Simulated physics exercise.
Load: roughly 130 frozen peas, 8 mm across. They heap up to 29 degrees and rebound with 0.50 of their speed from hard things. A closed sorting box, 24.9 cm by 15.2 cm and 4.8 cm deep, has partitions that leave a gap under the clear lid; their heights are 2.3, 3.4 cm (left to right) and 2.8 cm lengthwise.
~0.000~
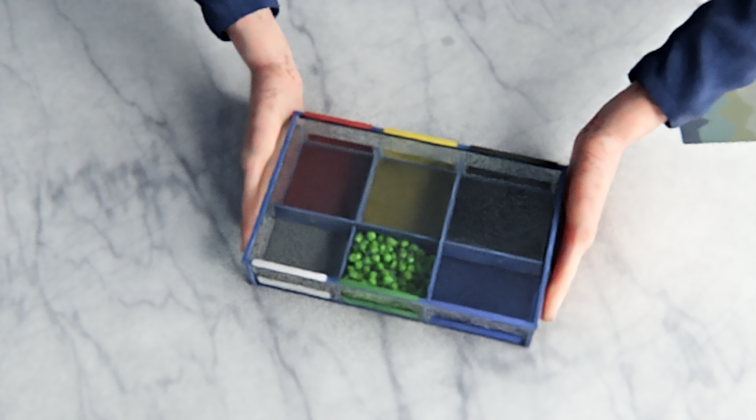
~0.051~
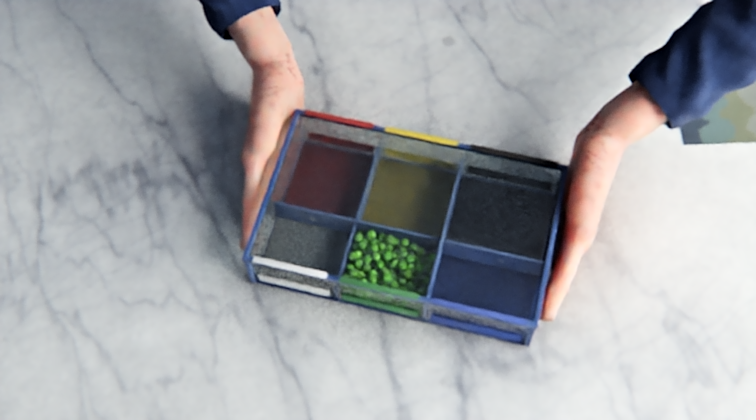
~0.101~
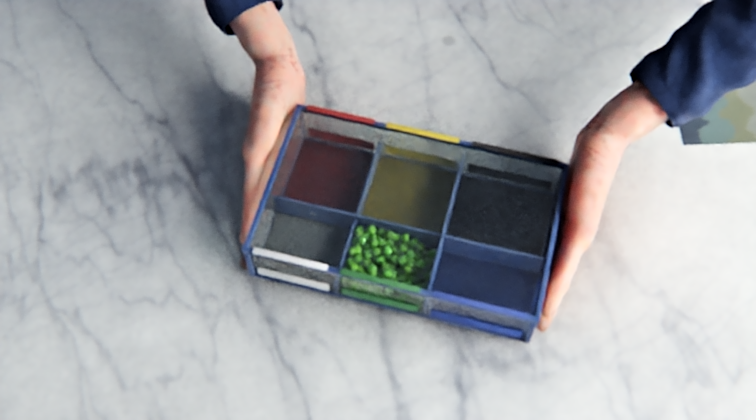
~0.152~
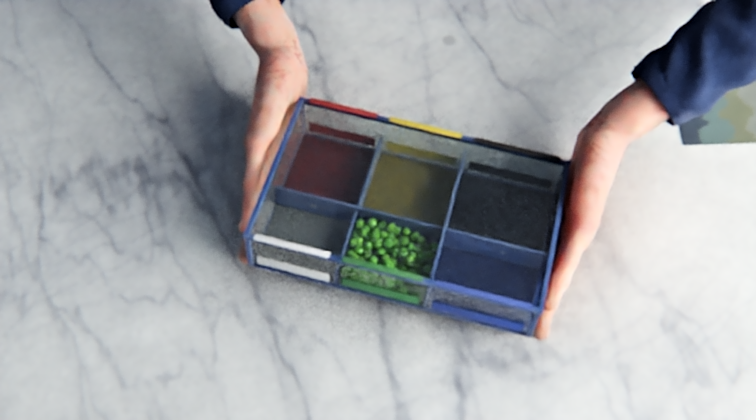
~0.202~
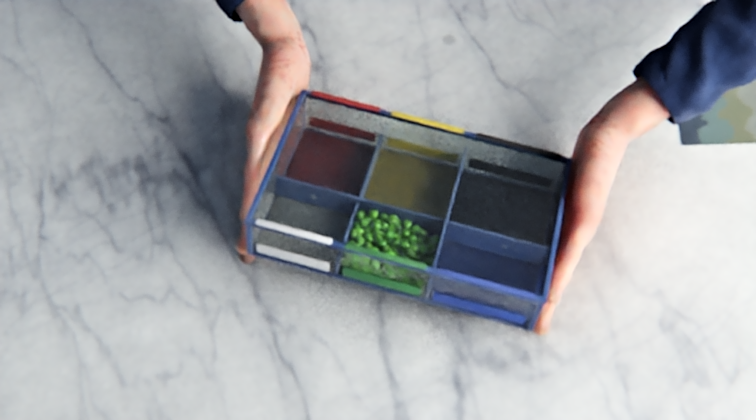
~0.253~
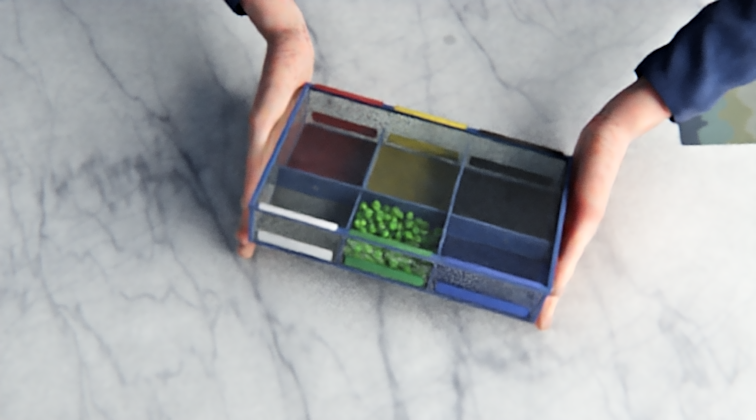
A clear-lidded box with six colored compartments, held at both ends by two hands over a marble surface, tilted gradually, its far side rising, while the green peas stayed in their green section.
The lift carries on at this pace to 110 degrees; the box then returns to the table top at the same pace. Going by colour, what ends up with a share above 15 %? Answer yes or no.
Red no, blue no, green no, yellow yes, white no, black yes.
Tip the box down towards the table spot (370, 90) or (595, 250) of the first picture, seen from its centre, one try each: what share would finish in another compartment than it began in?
Some 100 and 50 per cent.
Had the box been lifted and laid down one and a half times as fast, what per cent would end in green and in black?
Green 10; black 50.
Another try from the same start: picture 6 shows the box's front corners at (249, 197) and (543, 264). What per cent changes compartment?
In that case some 100 per cent.
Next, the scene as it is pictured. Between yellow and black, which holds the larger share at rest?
The black one has more.
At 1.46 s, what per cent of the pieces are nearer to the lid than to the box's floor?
About 90 per cent.
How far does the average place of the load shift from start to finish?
Some 11.0 cm.
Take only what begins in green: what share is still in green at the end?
About 0 per cent.
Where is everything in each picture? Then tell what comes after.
Box tilt 0 degrees, front corners at (248, 260) and (533, 325); green 100 %, in the first picture.
Box tilt 1 degrees, front corners at (248, 257) and (533, 323), in the second picture.
Box tilt 3 degrees, front corners at (248, 248) and (535, 318), lowest corner right back, in the third picture.
Box tilt 8 degrees, front corners at (249, 235) and (538, 309), lowest corner right back, in the fourth picture.
Box tilt 12 degrees, front corners at (251, 220) and (542, 299), lowest corner right back, in the fifth picture.
Box tilt 16 degrees, front corners at (254, 204) and (547, 289), lowest corner right back; green 100 %. The box's pace is about 80 degrees a second, in the sixth picture.
After 1.46 s, tilt 110 degrees; green 35 %, yellow 40 %, black 25 %.
After 2.26 s, tilt 50 degrees; green 5 %, yellow 45 %, black 55 %.
After 3.08 s, tilt 0 degrees; green 5 %, yellow 45 %, black 55 %.
At rest (3.6 s), red 0 %, blue 0 %, green 5 %, yellow 45 %, white 0 %, black 55 %.
